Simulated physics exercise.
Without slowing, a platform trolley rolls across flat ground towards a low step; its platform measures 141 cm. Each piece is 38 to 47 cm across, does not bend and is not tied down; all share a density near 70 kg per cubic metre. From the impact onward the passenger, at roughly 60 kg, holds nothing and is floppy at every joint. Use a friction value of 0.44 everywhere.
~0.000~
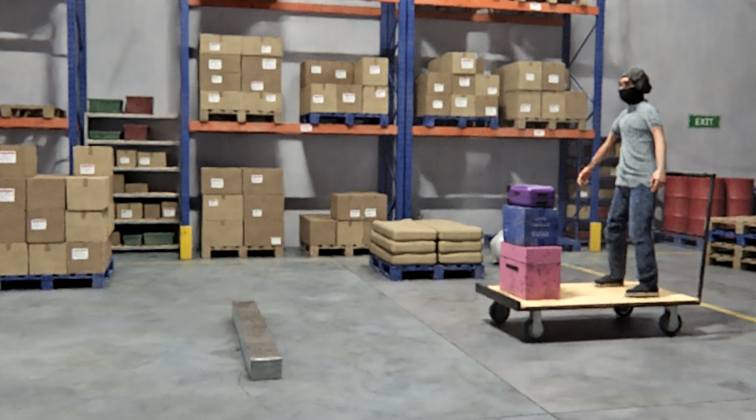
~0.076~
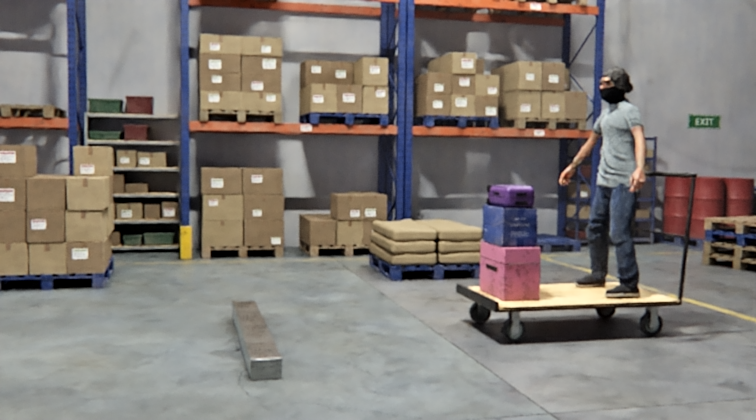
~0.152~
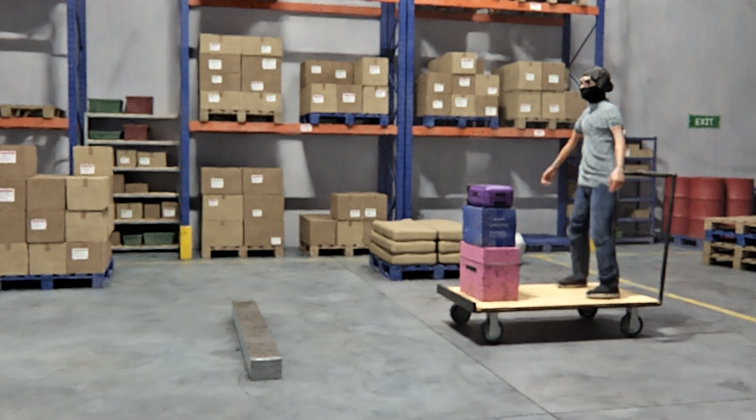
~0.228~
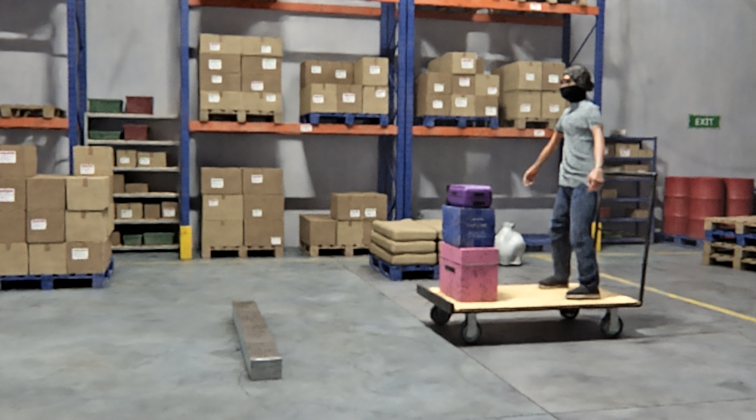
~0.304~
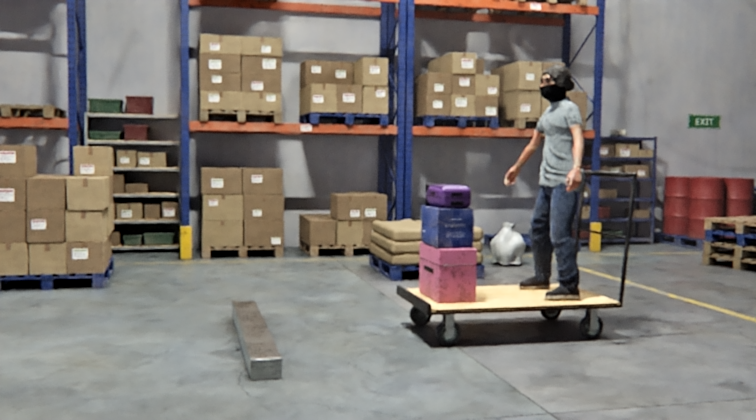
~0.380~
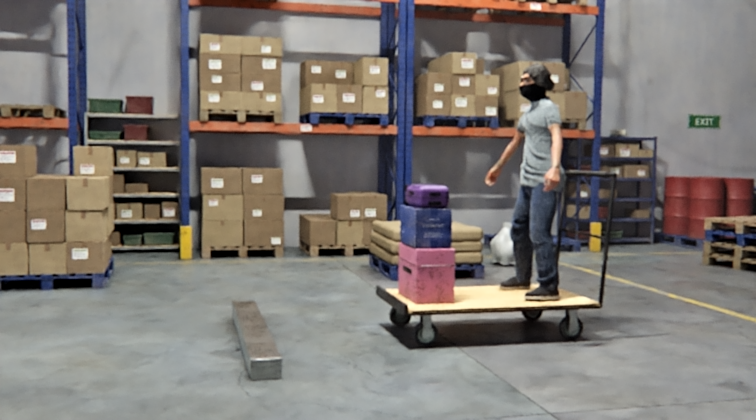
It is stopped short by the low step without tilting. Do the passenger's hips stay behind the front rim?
No, they are carried over the rim.
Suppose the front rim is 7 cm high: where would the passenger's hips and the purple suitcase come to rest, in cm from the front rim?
The hips would come to rest 120 cm past the front rim, the purple one 170 cm past it.
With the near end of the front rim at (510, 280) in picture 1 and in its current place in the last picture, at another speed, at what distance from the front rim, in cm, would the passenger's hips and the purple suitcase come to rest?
Rest points: Hips at 140 cm past, purple at 250 cm past.
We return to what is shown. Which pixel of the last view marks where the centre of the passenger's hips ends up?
About (63, 332).
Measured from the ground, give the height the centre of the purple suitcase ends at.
Height: Roughly 5 centimetres.
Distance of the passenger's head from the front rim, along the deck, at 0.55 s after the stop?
Some 30 cm past it.
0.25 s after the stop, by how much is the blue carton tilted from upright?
About 30° from upright.
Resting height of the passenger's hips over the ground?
Around 15 centimetres up.
After 0.83 s the deck stops.
After 1.08 s the passenger's hips are 62 cm behind the rim, near (344, 211) in the last picture's view.
After 1.38 s the passenger's hips are 20 cm behind the rim, near (283, 247) in the last picture's view.
After 1.83 s the passenger's hips are 29 cm past the rim, near (211, 249) in the last picture's view.
After 4.8 s, past the rim, purple suitcase, pink toolbox, blue carton and the passenger's hips; nothing is left behind it.
